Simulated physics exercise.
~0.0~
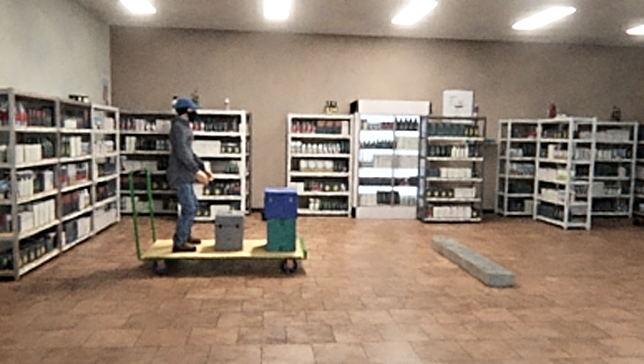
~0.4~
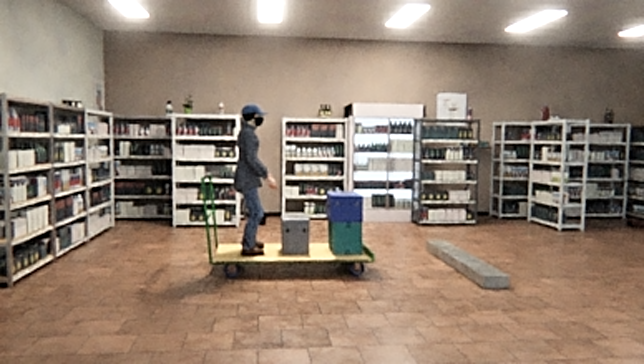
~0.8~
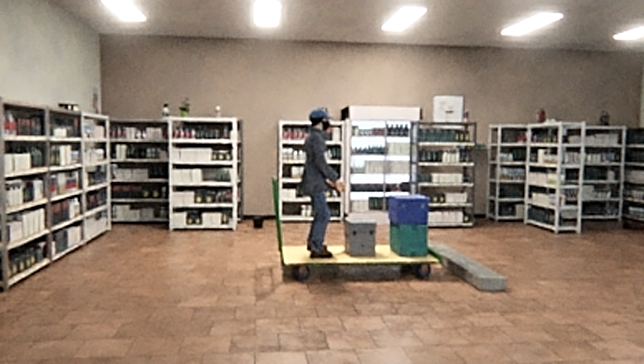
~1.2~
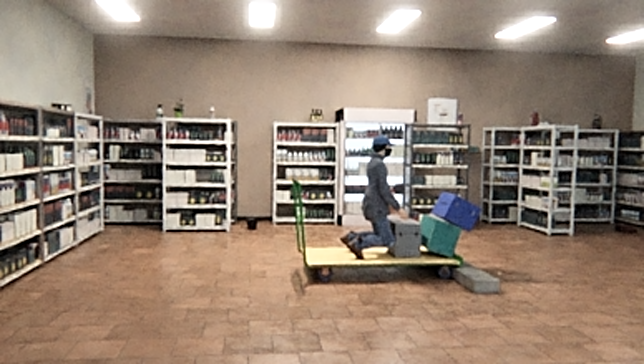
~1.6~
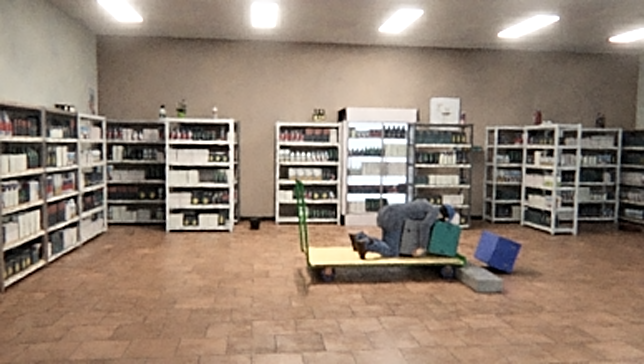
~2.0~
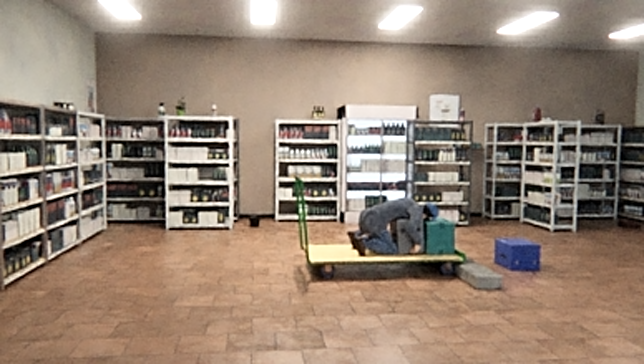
A person in dark work clothes and a blue cap rides a yellow-decked trolley with a green handle across a tiled storeroom, seen from the side by a slightly swaying camera. Shelves of bottles and boxes line the walls, and a grey kerb lies on the floor to the right. Ahead of the rider stand a grey box and a blue box stacked on a teal one. The trolley rolls right and stops at the kerb. The rider drops to their knees and pitches forward over the grey box as the stack tips. The blue box tumbles over the front onto the floor beyond the kerb, while the teal and grey boxes stay aboard with the hunched rider.
